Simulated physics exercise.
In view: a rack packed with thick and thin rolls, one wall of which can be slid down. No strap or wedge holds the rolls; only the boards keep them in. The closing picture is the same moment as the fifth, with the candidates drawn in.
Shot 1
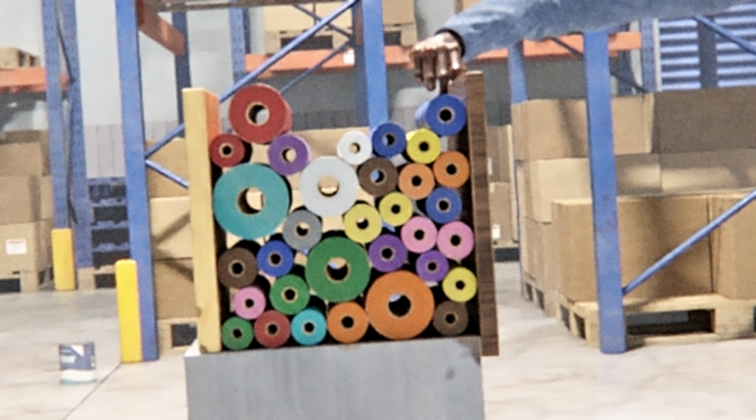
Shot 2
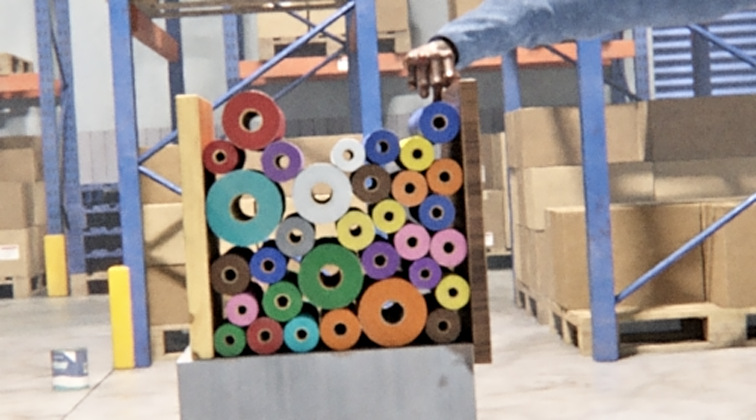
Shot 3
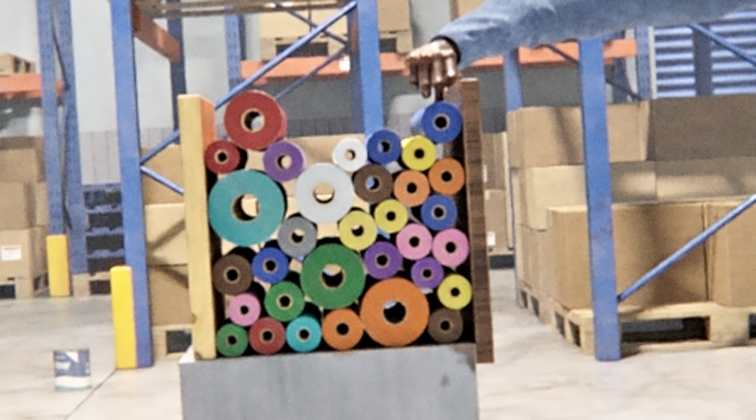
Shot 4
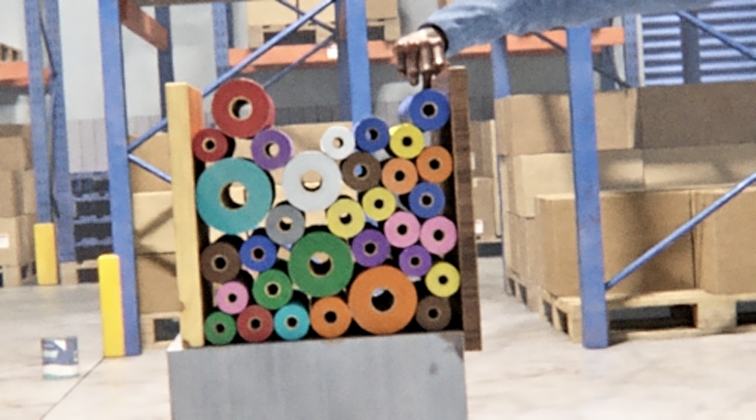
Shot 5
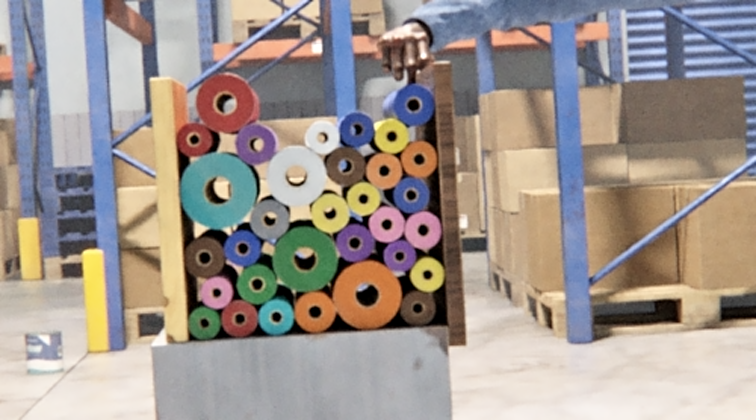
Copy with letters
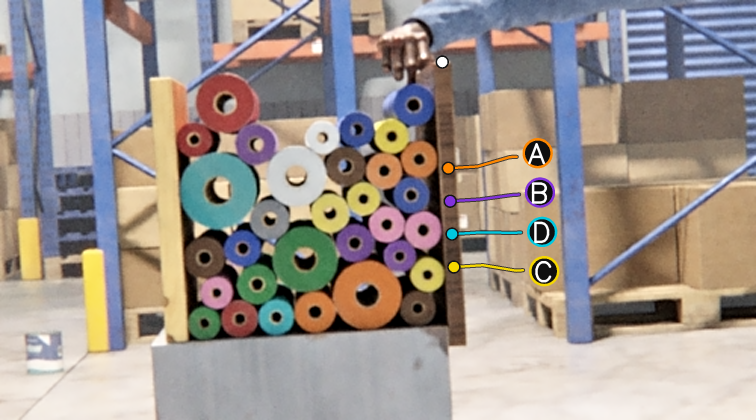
A hand at the end of a blue-sleeved arm stays at the upper right of a rack packed with thick and thin coloured rolls between upright boards, while the whole view shifts slightly and the rolls keep their arrangement.
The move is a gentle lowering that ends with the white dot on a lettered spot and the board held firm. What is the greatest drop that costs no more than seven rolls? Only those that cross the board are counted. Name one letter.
Mark D is as low as it can go.
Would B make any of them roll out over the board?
At B: Yes.
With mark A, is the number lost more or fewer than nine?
It loses fewer than nine.
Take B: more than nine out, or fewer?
It loses fewer than nine.
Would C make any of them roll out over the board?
At C: Yes.
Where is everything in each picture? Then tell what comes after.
In the first frame, a purple roll (432, 266); a pink roll (419, 234); a yellow roll (396, 209).
In the second frame, a yellow roll (389, 216); a purple roll (281, 162).
In the third frame, a blue roll (441, 122); side board (465, 217).
In the fourth frame, a green roll (220, 328); a brown roll (433, 313).
In the fifth frame, a purple roll (400, 256); a pink roll (387, 224); a yellow roll (364, 199).
On the copy, A at (449, 168); B at (451, 201); C at (454, 267); D at (452, 234); the white dot at (443, 62).
On D. First, top of the board (437, 137).
Then, top of the board (442, 221).
Finally, top of the board (442, 234), six out over the board.
By contrast, A one out over the board; B three out over the board; C more than seven out over the board.
